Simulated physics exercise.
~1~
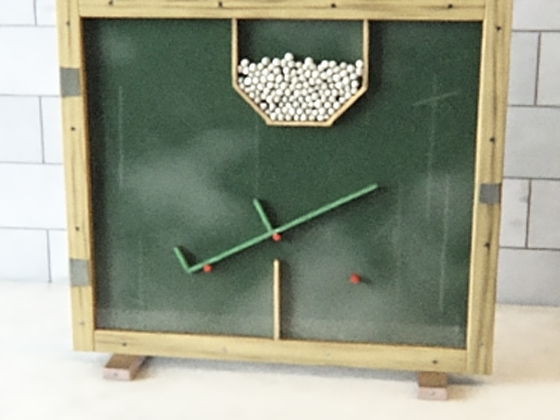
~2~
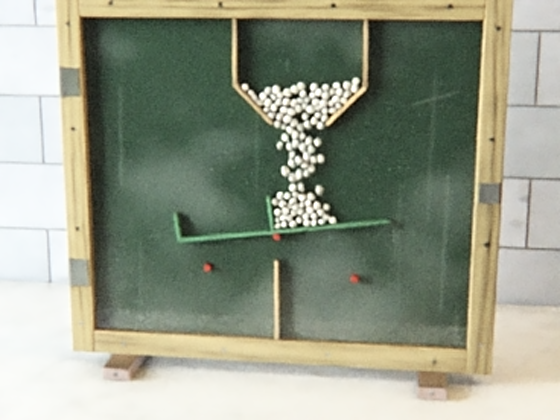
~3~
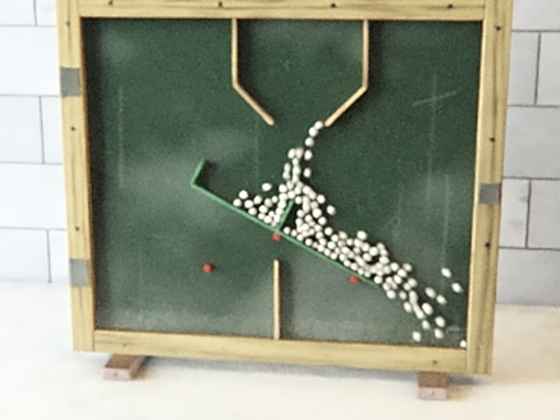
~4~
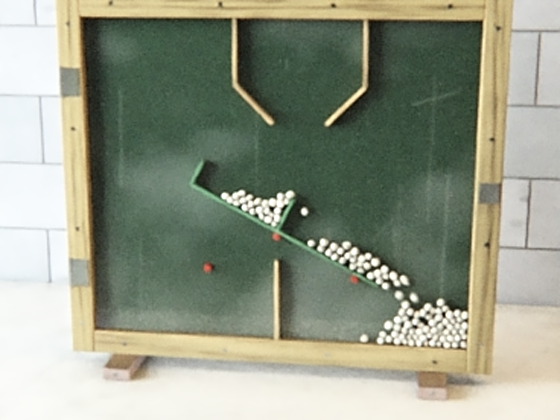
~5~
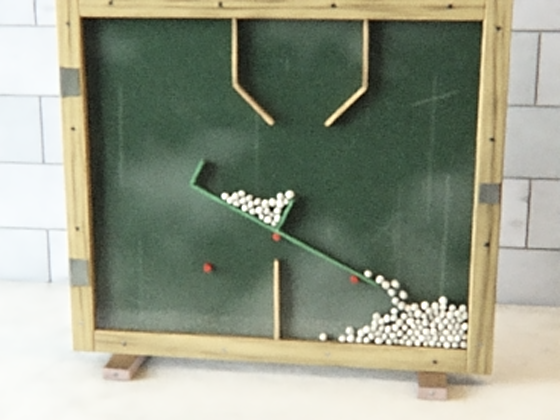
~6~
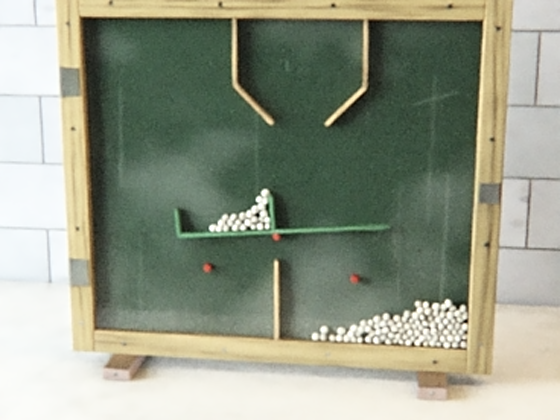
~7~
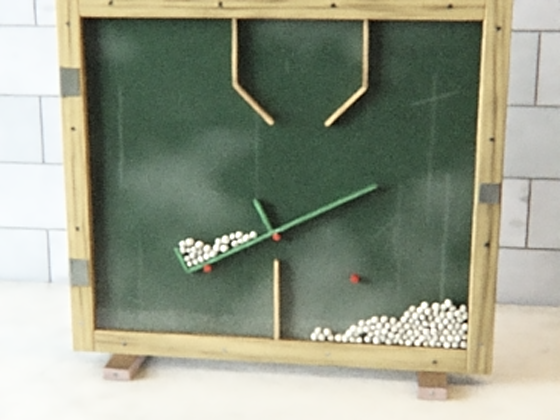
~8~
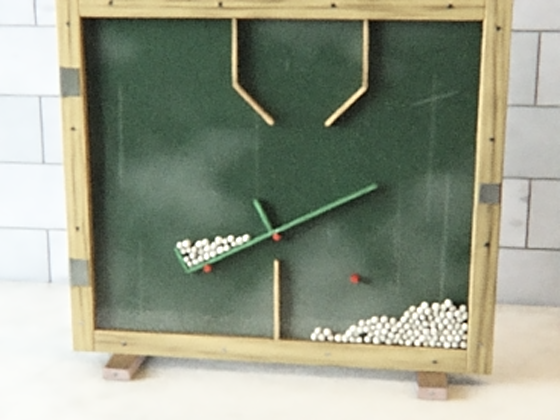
White beads poured from a hopper onto a tilted green tray, tipping it down to the right and spilling most into a heap at the bottom right, before the tray swung back left and came to rest holding the small remainder at its lower end.
